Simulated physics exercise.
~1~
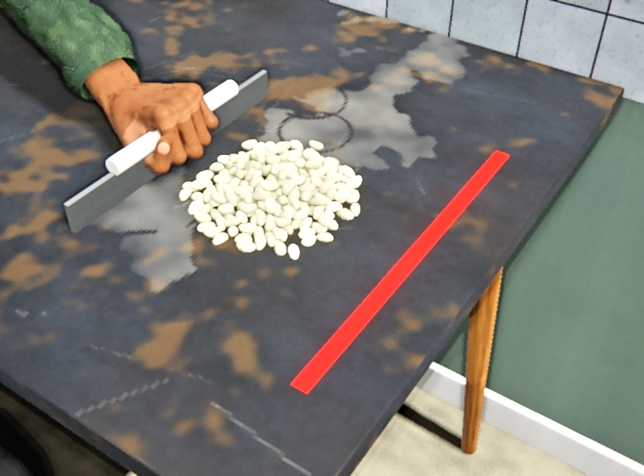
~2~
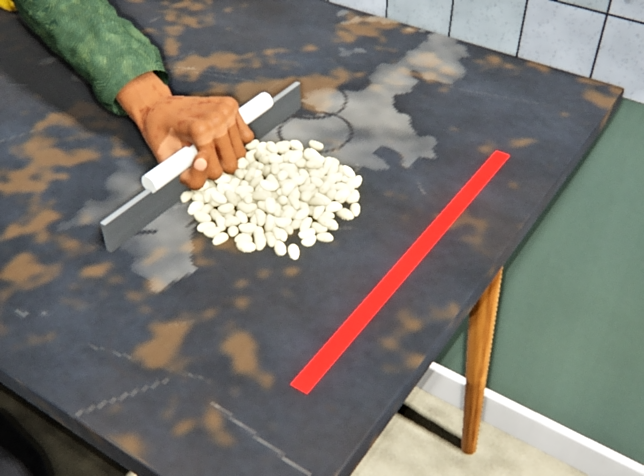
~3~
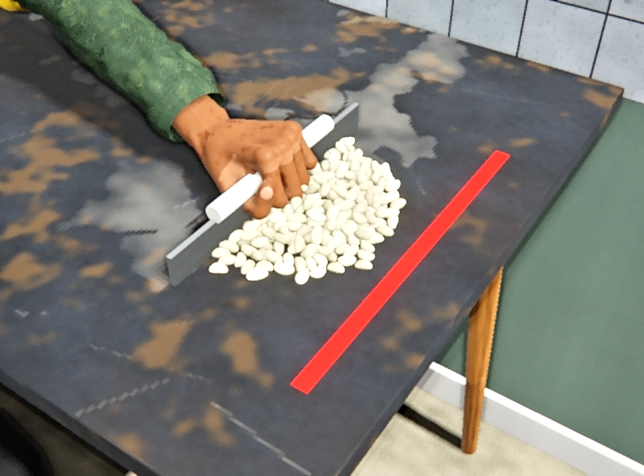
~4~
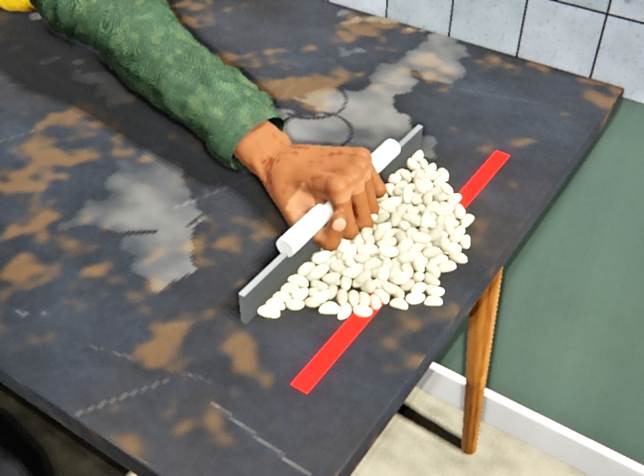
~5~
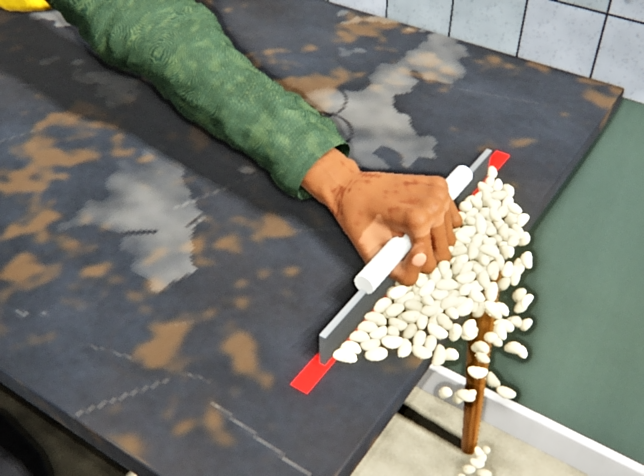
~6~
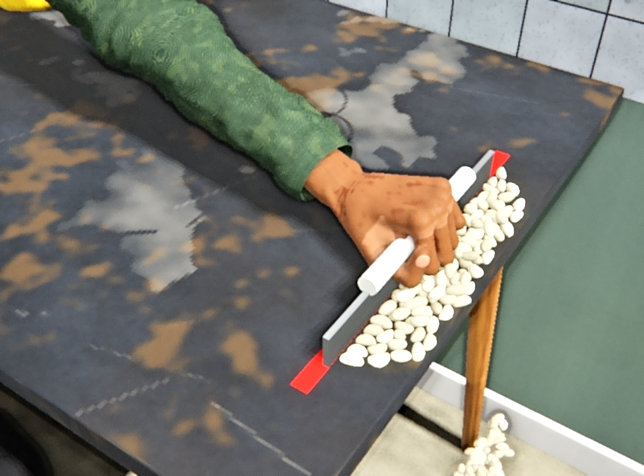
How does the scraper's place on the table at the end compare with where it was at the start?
At the start the scraper is on the left part of the table, behind the heap of white beans. By the end it is farther right and lower in view, resting along the red tape near the table's edge.
